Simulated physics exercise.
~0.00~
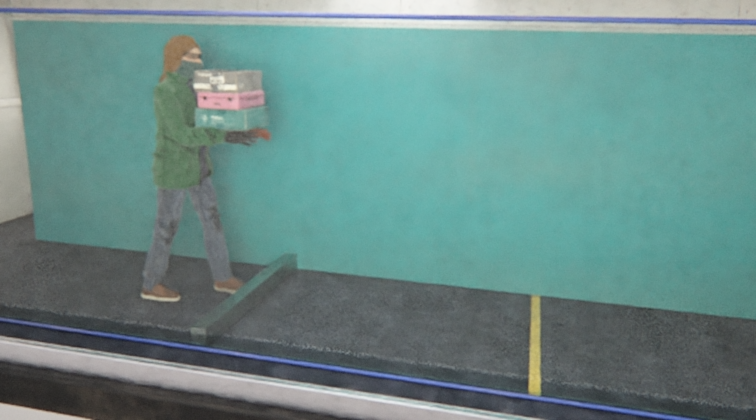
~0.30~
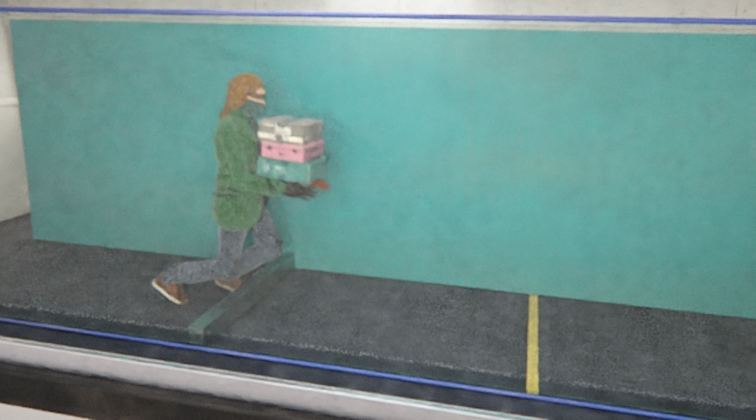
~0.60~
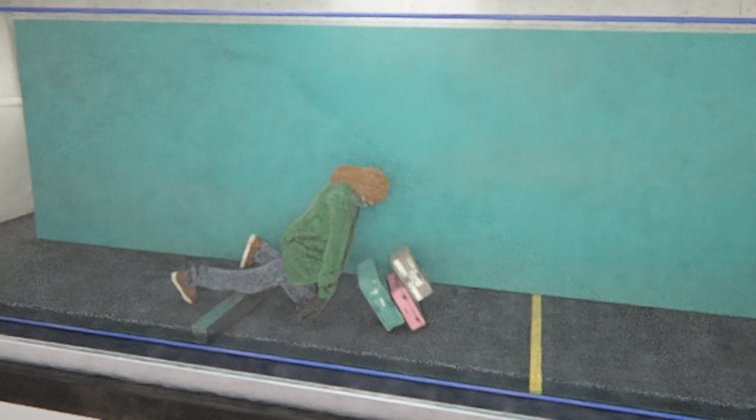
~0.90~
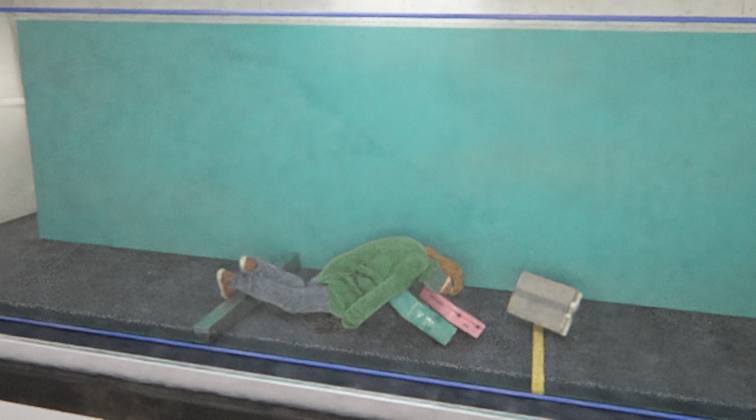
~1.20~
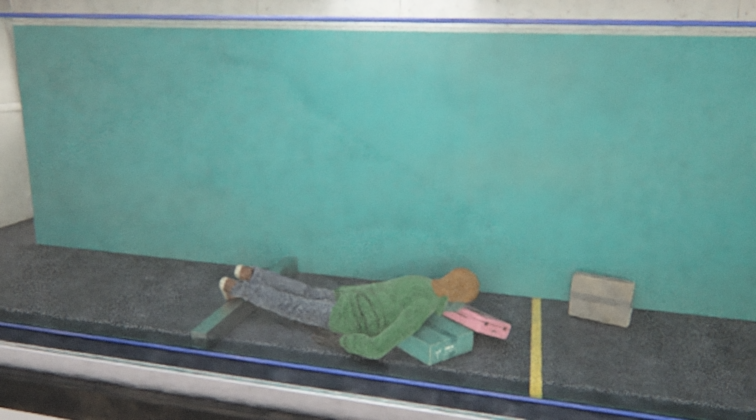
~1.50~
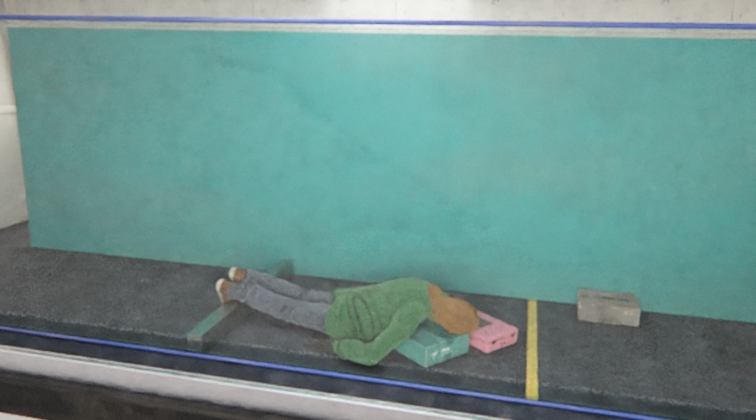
On a dark floor in front of a teal wall, a person in a green jacket and grey trousers stands at the left behind a low rail, carrying a grey box, a pink case and a teal box stacked on both forearms. The person pitches forward over the rail, knees bending, and the stack tips away to the right. The boxes drop and separate as the person falls face down. The grey box tumbles across the yellow line and settles beyond it. The pink and teal ones stop short, beside the person's head and arms, as the person lies stretched across the rail.
